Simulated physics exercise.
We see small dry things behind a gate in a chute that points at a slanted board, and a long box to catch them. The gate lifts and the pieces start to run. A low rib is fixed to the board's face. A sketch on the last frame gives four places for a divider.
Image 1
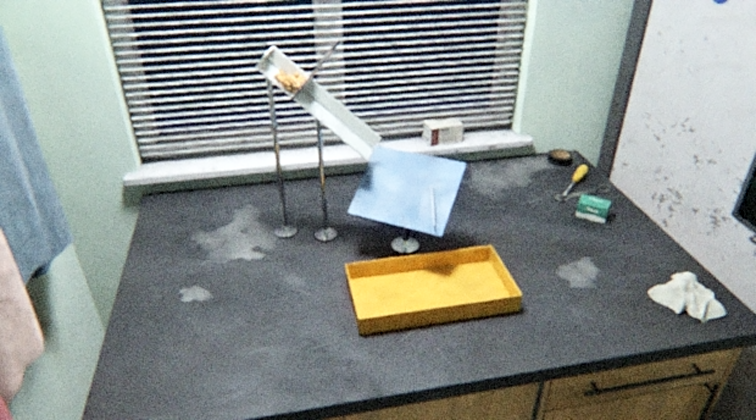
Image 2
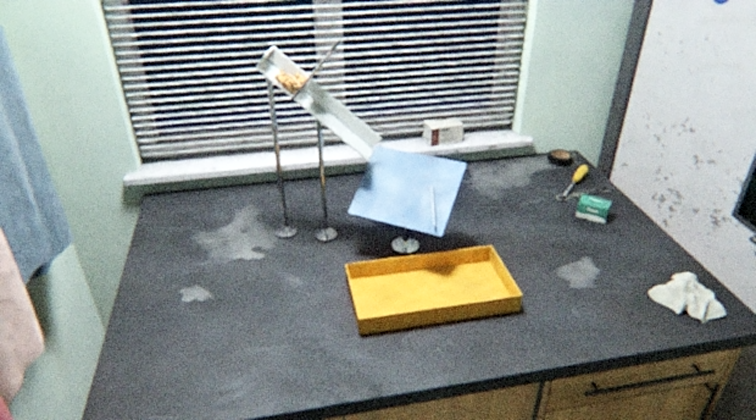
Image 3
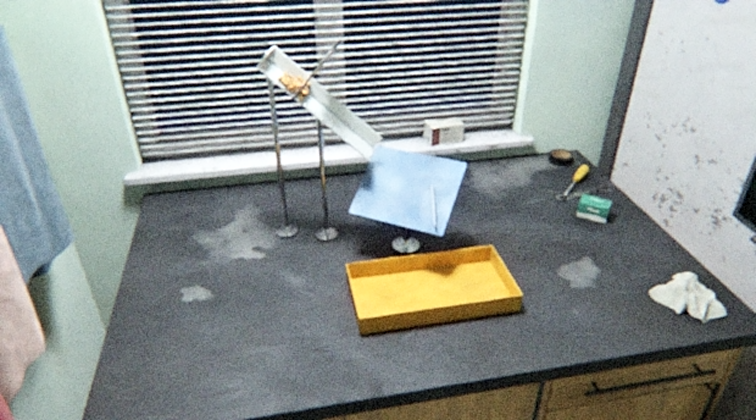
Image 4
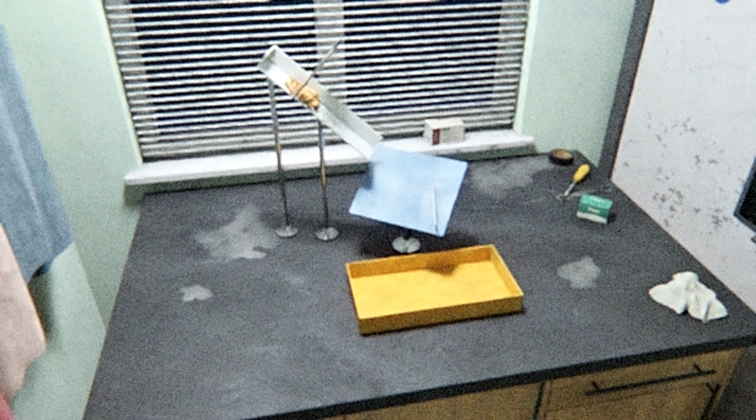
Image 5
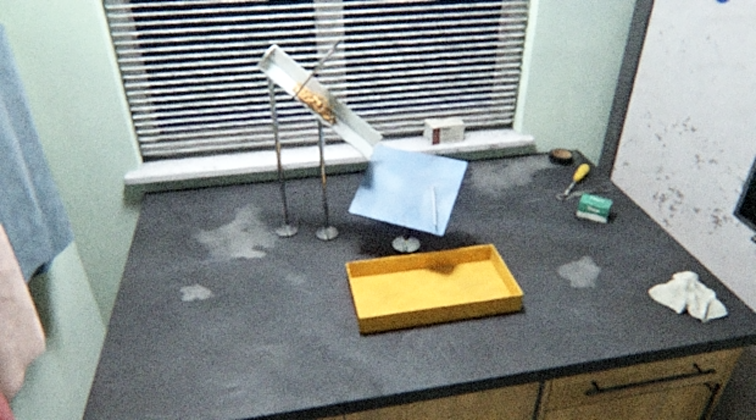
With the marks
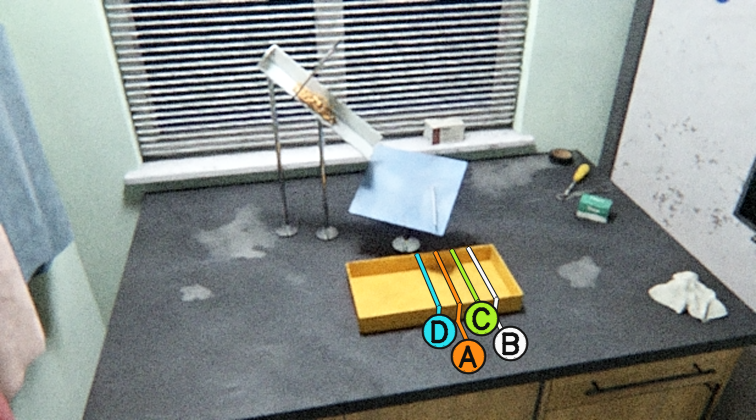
Dark worktop by a blind-covered window, small tan pieces sliding down a sloping chute toward a tilted blue board above a yellow box.
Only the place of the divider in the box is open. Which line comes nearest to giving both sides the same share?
Choose D.
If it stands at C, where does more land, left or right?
The left side.
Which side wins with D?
More lands on the left.
On the marked copy, line A crosses the front rim at (459, 303); line B crosses the front rim at (496, 298); line C crosses the front rim at (477, 301); line D crosses the front rim at (438, 306).
For line A, of what is caught, all but a few on the left of the divider, only a few on the right.
For line B, of what is caught, the whole lot on the left of the divider, none at all on the right.
For line C, of what is caught, all but a few on the left of the divider, only a few on the right.
For line D, of what is caught, close to two thirds on the left of the divider, close to a quarter on the right.
